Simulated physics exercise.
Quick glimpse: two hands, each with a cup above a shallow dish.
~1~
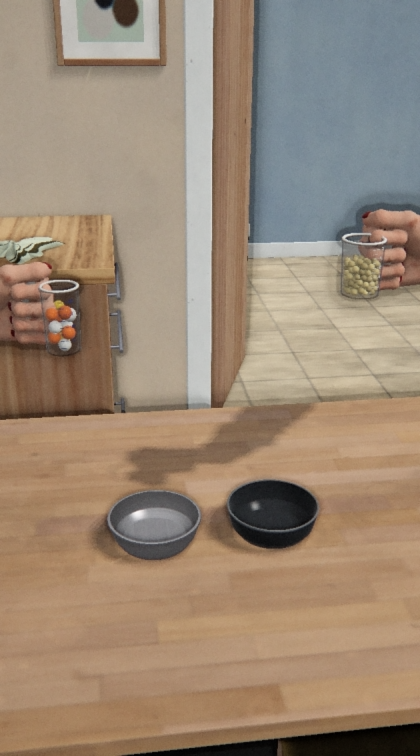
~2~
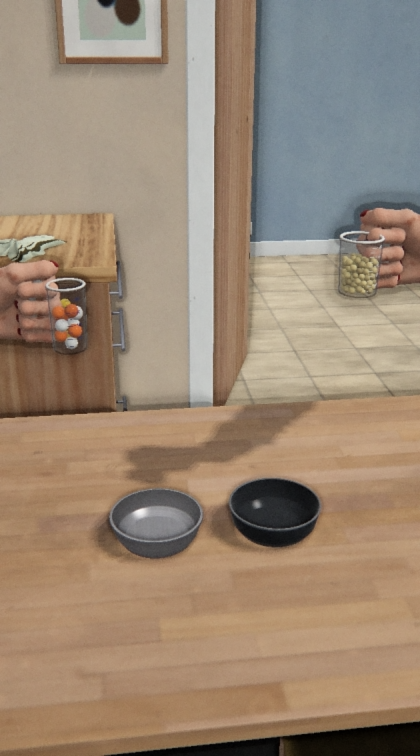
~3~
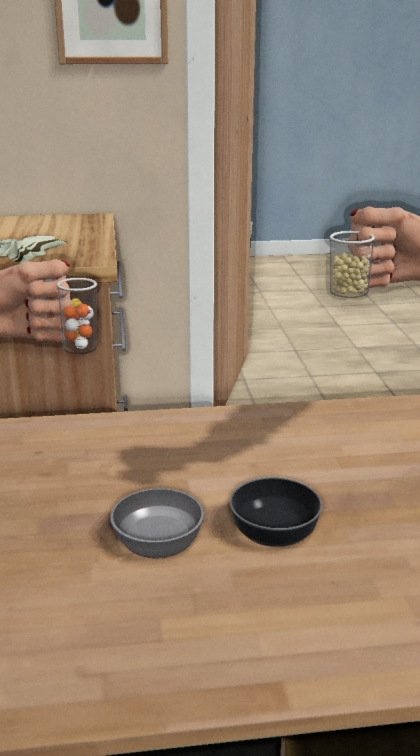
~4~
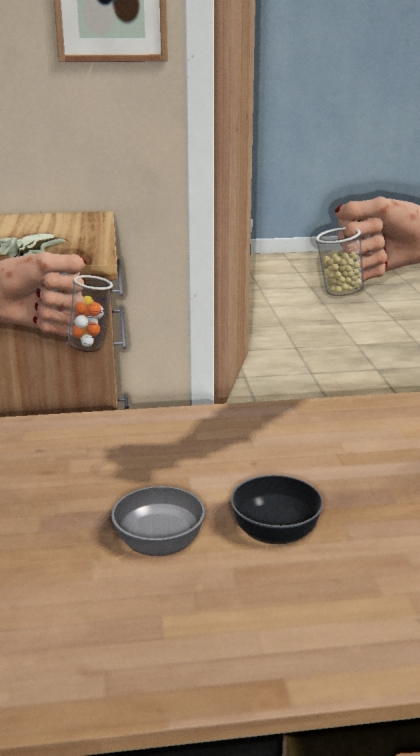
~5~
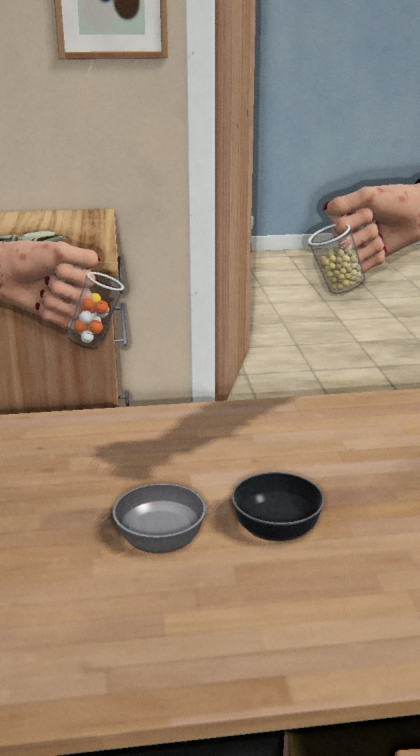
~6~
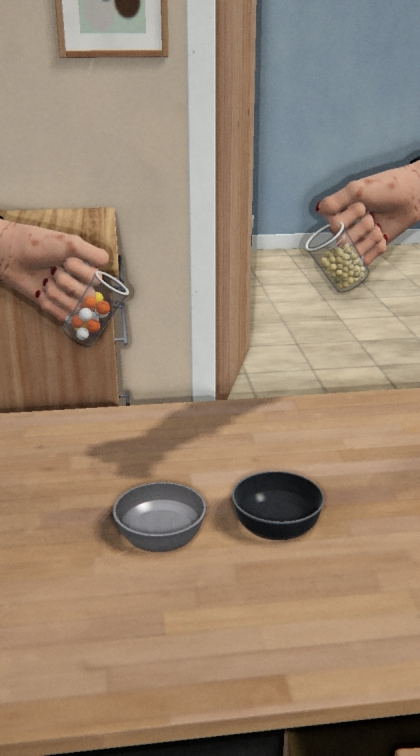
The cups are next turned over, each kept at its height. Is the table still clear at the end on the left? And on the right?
My prediction: On the left the dish misses bits; right misses bits.
Then, 0.30 s on from there, left, the whole lot still in the cup; right, the whole lot still in the cup.
Then, 0.68 s on from there, left, the whole lot still in the cup; right, the whole lot still in the cup.
Then, 1.09 s on from there, left, near half still in the cup, a little in the dish, near half in the air; right, near two thirds still in the cup, near a third in the air.
In the end, left, near a quarter in the dish, the bulk outside the dish; right, all but a few in the dish, a little outside the dish.
